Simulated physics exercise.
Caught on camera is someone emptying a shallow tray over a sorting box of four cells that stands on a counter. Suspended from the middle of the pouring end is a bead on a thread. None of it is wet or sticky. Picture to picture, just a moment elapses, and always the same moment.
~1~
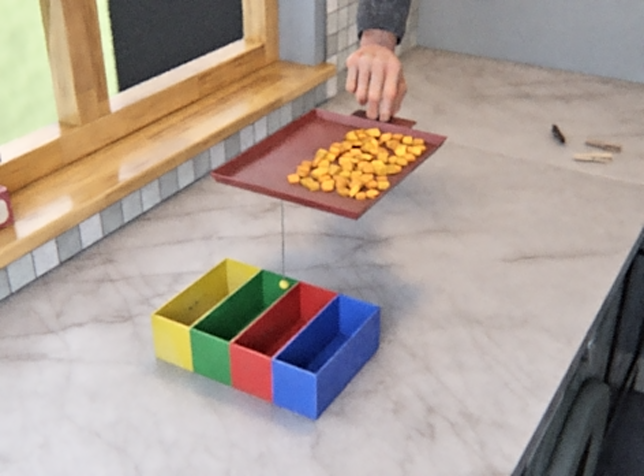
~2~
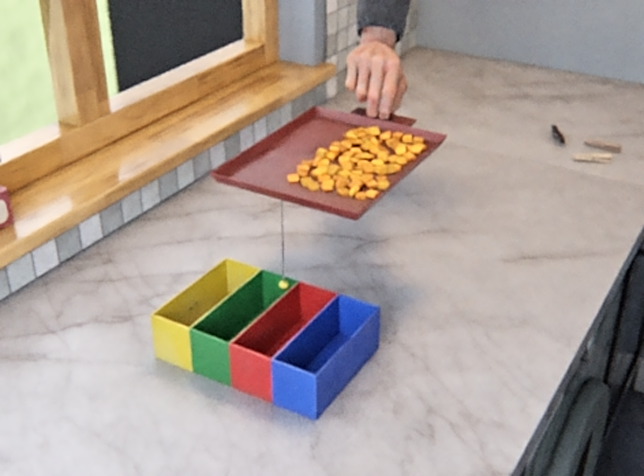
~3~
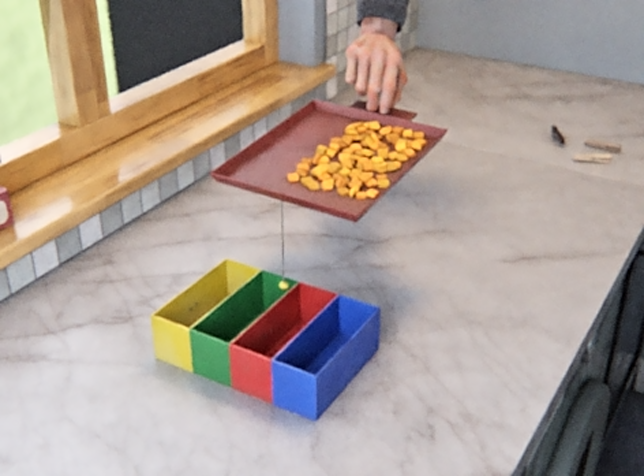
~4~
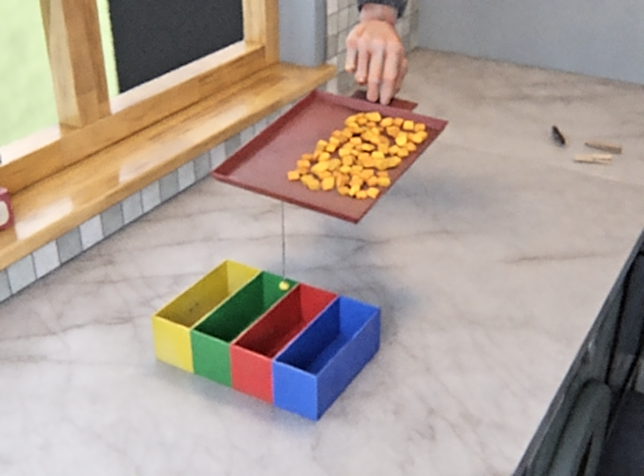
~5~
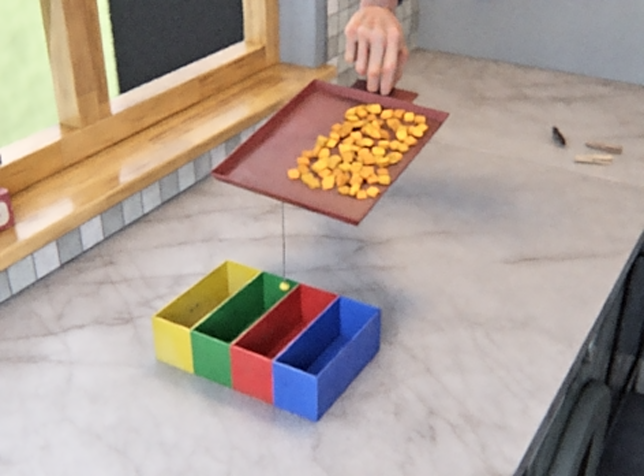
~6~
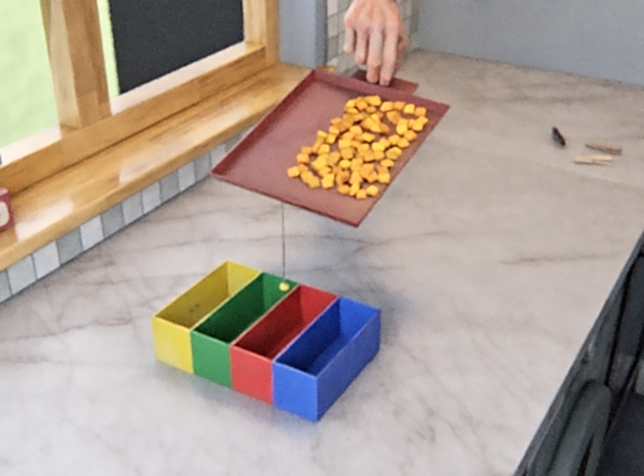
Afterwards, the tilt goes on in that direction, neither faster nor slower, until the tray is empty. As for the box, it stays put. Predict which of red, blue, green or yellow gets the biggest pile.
The biggest pile lands in blue.
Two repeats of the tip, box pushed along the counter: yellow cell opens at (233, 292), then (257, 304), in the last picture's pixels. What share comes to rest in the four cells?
Result: 100 % and 100 %.
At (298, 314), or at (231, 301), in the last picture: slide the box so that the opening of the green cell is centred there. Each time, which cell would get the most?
The cell in red, then that blue cell.
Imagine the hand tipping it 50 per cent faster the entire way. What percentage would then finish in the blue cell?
I'd expect near 60 per cent.
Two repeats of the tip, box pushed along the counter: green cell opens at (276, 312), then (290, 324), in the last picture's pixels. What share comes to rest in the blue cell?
That makes 40 per cent, followed by 10 per cent.
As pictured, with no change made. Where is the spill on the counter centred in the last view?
Around (386, 400).
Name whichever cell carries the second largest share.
That red cell.
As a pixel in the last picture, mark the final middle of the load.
Last view, centre at rest - approx. (331, 369).
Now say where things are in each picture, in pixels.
Corners of the pouring end (216, 172) and (357, 210), level; middle of the load (355, 161), small crackers; bead on its thread (284, 285); yellow cell (172, 338); green cell (211, 353); red cell (252, 369); blue cell (294, 385), in the first picture.
Corners of the pouring end (216, 172) and (356, 210), level; middle of the load (355, 160), in the second picture.
Corners of the pouring end (216, 172) and (356, 212), tipped barely, lowest at the right corner; middle of the load (355, 157), in the third picture.
Corners of the pouring end (216, 172) and (357, 214), tipped a little, lowest at the right corner; middle of the load (355, 152), in the fourth picture.
Corners of the pouring end (216, 171) and (357, 217), tipped a little, lowest at the right corner; middle of the load (355, 148), in the fifth picture.
Corners of the pouring end (215, 171) and (357, 219), tipped clearly, lowest at the right corner; middle of the load (355, 144); yellow cell (172, 341); green cell (211, 356); red cell (252, 371); blue cell (295, 388), in the sixth picture.
Just after the last frame, tray tipped steeply; the larger part on the tray; just a few in the blue cell; just a few in the red cell; about a tenth falling or outside the box.
A moment on, tray tipped right over; just a few on the tray; roughly half in the blue cell; roughly a quarter in the red cell; just a few in the green cell; roughly a quarter falling or outside the box.
Further on, tray tipped past a quarter turn; roughly half in the blue cell; roughly a quarter in the red cell; just a few in the green cell; roughly a quarter falling or outside the box.
When it is over, tray tipped past a quarter turn; roughly half in the blue cell; roughly a quarter in the red cell; just a few in the green cell; not one in the yellow cell; roughly a quarter outside the box.
